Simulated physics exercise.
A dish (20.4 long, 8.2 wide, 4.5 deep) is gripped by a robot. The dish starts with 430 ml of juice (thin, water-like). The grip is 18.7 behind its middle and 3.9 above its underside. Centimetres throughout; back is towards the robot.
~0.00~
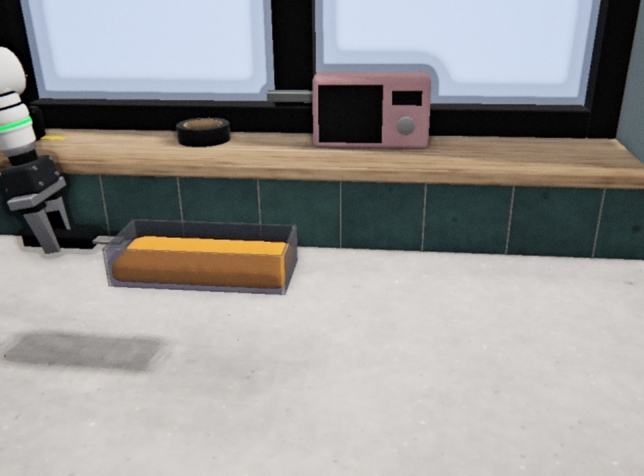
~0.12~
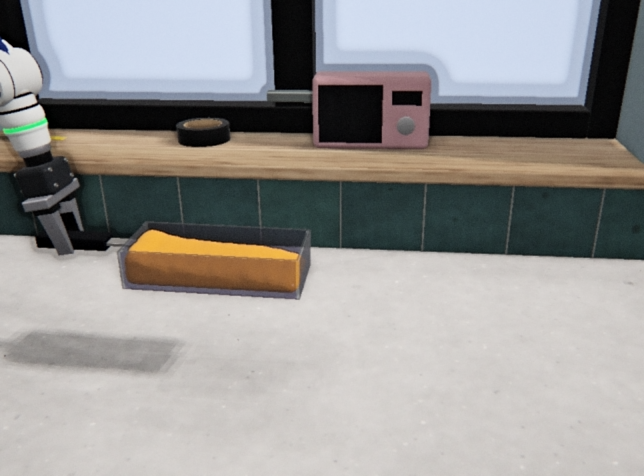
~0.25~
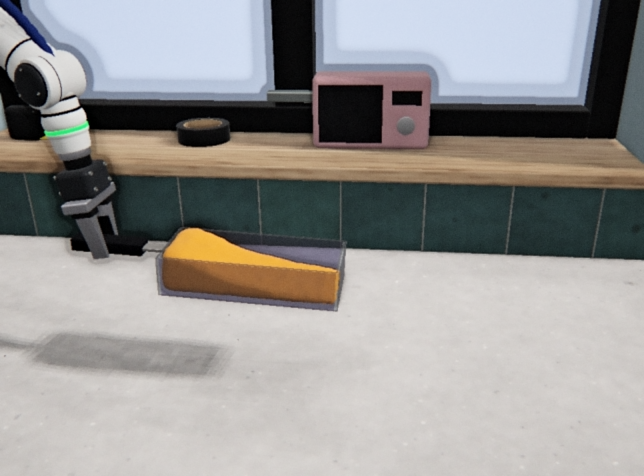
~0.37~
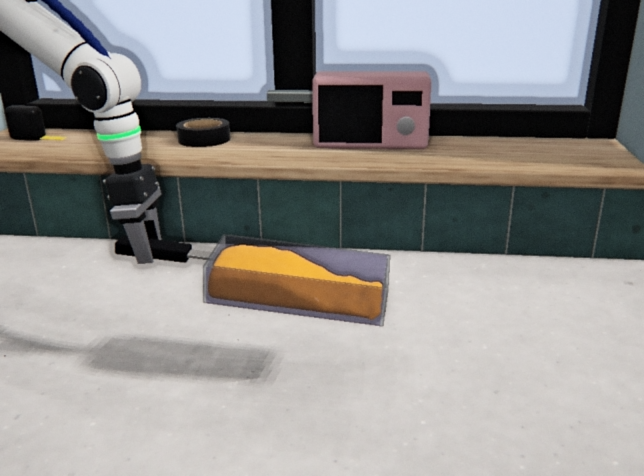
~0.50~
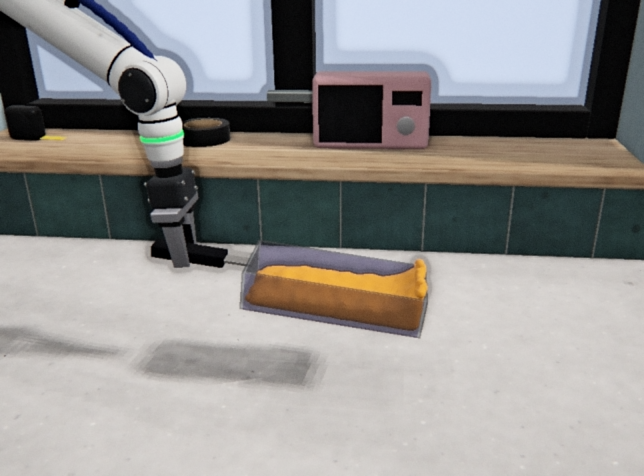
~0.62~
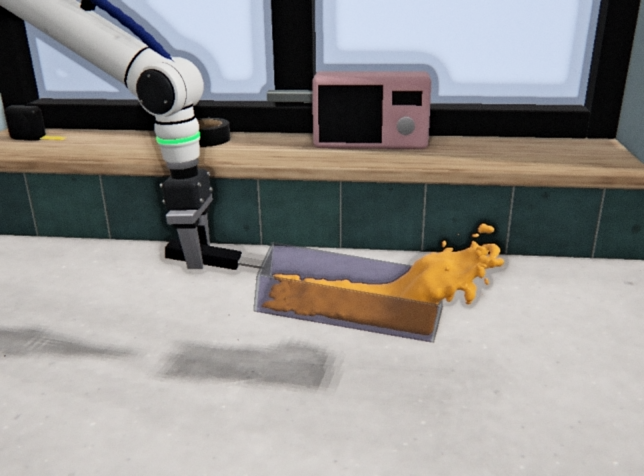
A robot arm slid a clear dish of orange liquid to the right across a pale counter, tilting it slightly as the liquid sloshed back, then surged forward and splashed over the right end.
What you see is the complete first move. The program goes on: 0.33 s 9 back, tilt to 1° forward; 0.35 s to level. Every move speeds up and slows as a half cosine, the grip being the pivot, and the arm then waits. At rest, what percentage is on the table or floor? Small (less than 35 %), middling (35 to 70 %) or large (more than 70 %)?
Answer: Middling; 35 to 70 % of the juice finishes on the table or floor.
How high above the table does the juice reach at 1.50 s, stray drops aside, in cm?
Up to some 16 cm.
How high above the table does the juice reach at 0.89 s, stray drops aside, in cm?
About 17 cm.
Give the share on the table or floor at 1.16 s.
About 50 %.
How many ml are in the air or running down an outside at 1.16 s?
About 10 ml.
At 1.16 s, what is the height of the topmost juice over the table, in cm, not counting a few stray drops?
Up to some 22 cm.
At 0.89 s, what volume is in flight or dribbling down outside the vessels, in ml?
Some 60 ml.
After 0.89 s, tilted 2° forward, liquid up to 26 above the table; 220 ml in the dish, 155 ml on the table or floor, 60 ml in the air or running down outside.
After 1.16 s, level, liquid up to 24 above the table; 215 ml on the table or floor, 210 ml in the dish, 10 ml in the air or running down outside.
After 1.50 s, level, liquid up to 16 above the table; 225 ml on the table or floor, 205 ml in the dish.
After 2.30 s, level, liquid up to 16 above the table; 230 ml on the table or floor, 205 ml in the dish.
In the end, 230 ml on the table or floor, 205 ml in the dish. That is 52 % on the table or floor.
